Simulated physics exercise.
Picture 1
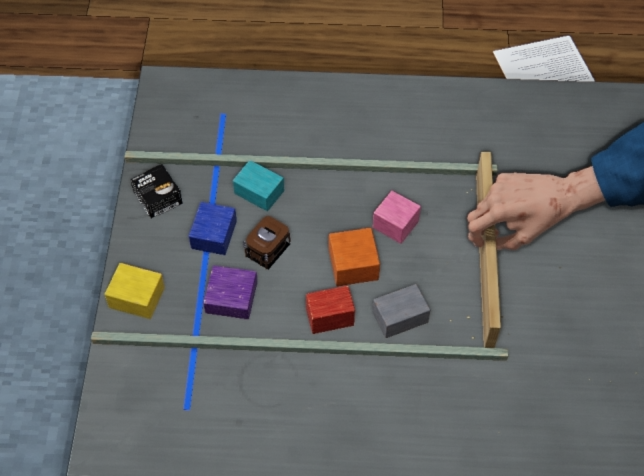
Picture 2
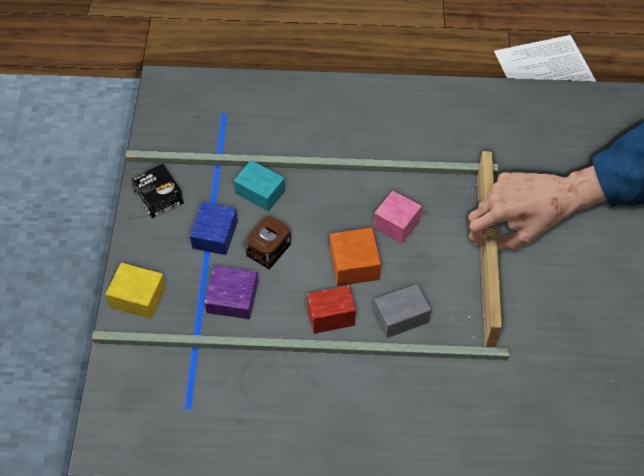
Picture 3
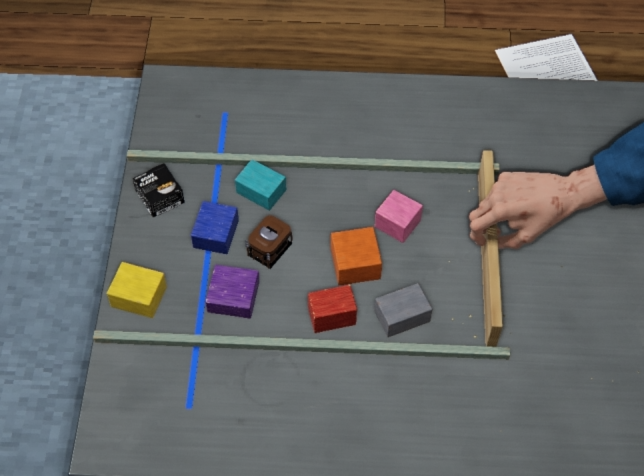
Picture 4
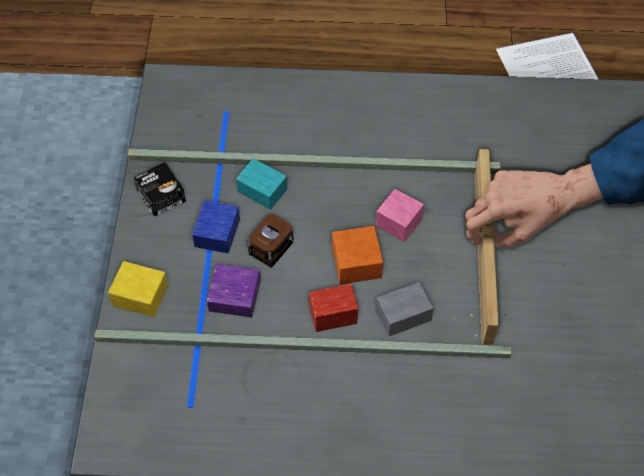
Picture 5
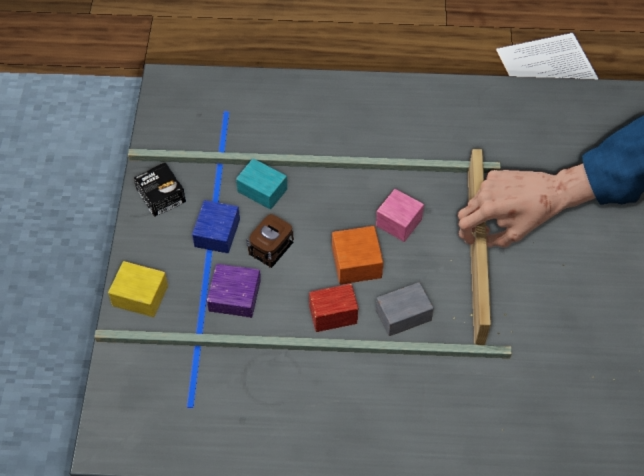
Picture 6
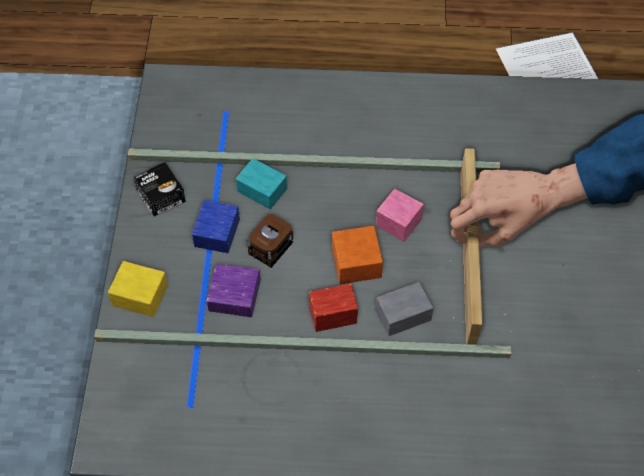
The footage shows ten small objects, mostly coloured blocks, scattered between two rails on a grey surface crossed by blue tape. A hand holding a wooden board at the right stays nearly still, then slides it slightly left without touching them.
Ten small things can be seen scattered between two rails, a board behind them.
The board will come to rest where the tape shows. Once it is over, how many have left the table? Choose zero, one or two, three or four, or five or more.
One or two of them have left the table.
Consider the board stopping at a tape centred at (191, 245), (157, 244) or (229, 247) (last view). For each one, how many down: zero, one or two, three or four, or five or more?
Taking the three places in turn, it would be either one or two; at least five; either one or two.
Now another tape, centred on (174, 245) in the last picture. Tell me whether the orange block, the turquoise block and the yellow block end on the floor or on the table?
Orange block stays put, turquoise block stays put, yellow block goes off.
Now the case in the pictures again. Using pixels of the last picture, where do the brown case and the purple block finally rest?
You'll find the first one at (151, 235) and the second at (111, 272).
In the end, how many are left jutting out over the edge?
The number is 2.
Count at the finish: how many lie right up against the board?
Contact count: 4.
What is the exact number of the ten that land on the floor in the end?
The exact number is 1.
Soon after, none off yet; yellow block at rest near (139, 289); black box at rest near (160, 189); blue block at rest near (216, 227).
Then, none off yet; yellow block tipped well over near (81, 286); black box moving near (154, 184); blue block moved about its own width near (158, 223).
At rest, the number that fall off is one or two; fallen, yellow block.
